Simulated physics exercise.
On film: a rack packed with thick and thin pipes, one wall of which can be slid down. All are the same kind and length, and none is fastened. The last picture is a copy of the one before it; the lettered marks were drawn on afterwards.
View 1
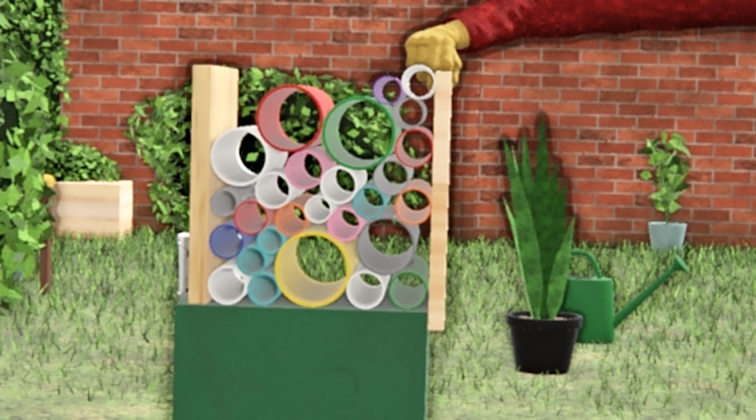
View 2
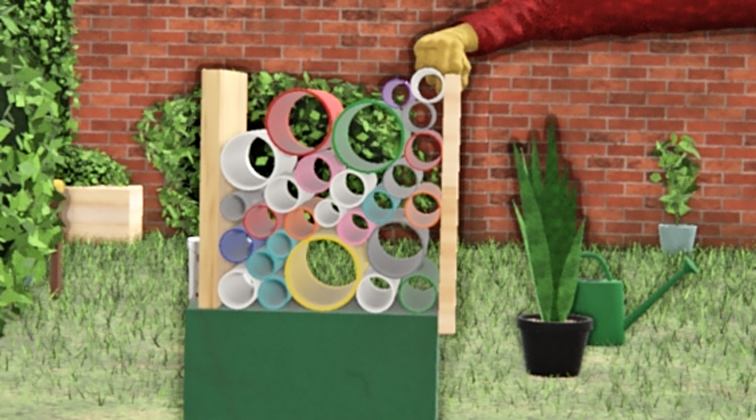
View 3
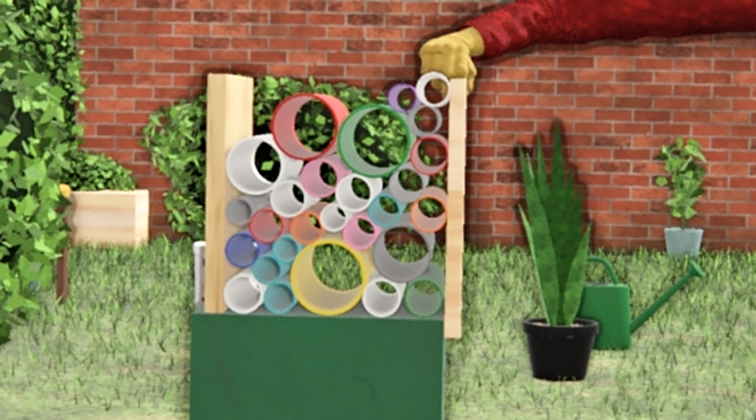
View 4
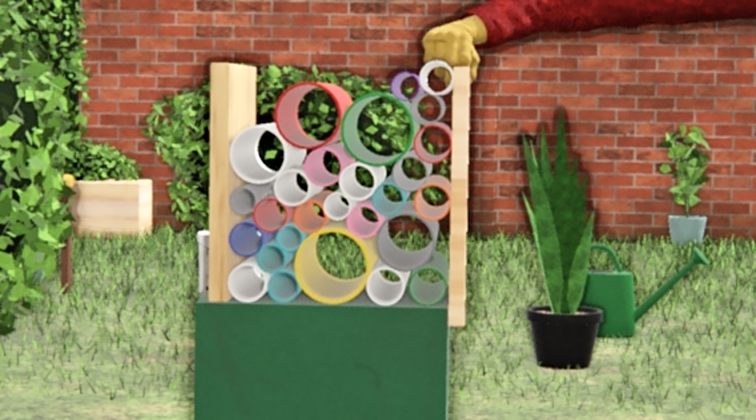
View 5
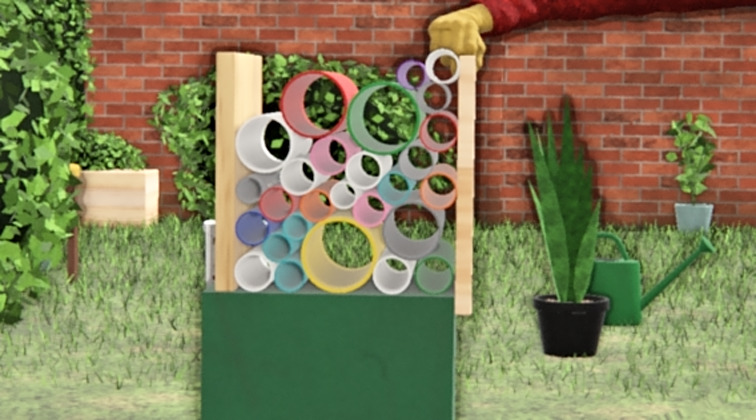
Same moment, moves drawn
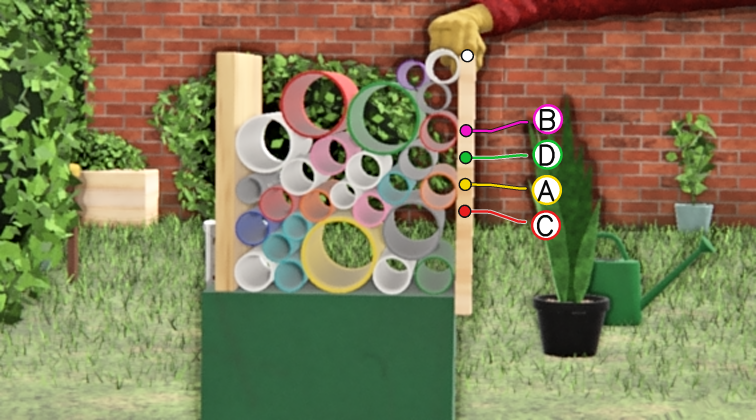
A rack packed with colourful thick and thin pipes stood on a green base in a garden, shifting slightly right and bobbing in view, while a yellow-gloved hand stayed on its right wooden side.
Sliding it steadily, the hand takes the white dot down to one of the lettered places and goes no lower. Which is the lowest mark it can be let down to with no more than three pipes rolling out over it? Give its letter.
It can be let down to D.
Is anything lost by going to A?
Yes.
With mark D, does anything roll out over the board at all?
Yes.
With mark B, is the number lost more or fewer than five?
It loses fewer than five.
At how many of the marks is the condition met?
Two of the four.
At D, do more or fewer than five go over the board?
Fewer than five.
On the marked copy, A at (465, 185); B at (466, 130); C at (465, 211); D at (466, 158); the white dot at (467, 56).
Following D. Soon after the start, top of the board (459, 103).
Later, top of the board (458, 156).
In the end, top of the board (458, 157), one out over the board.
As for the rest, A more than three out over the board; B one out over the board; C more than three out over the board.
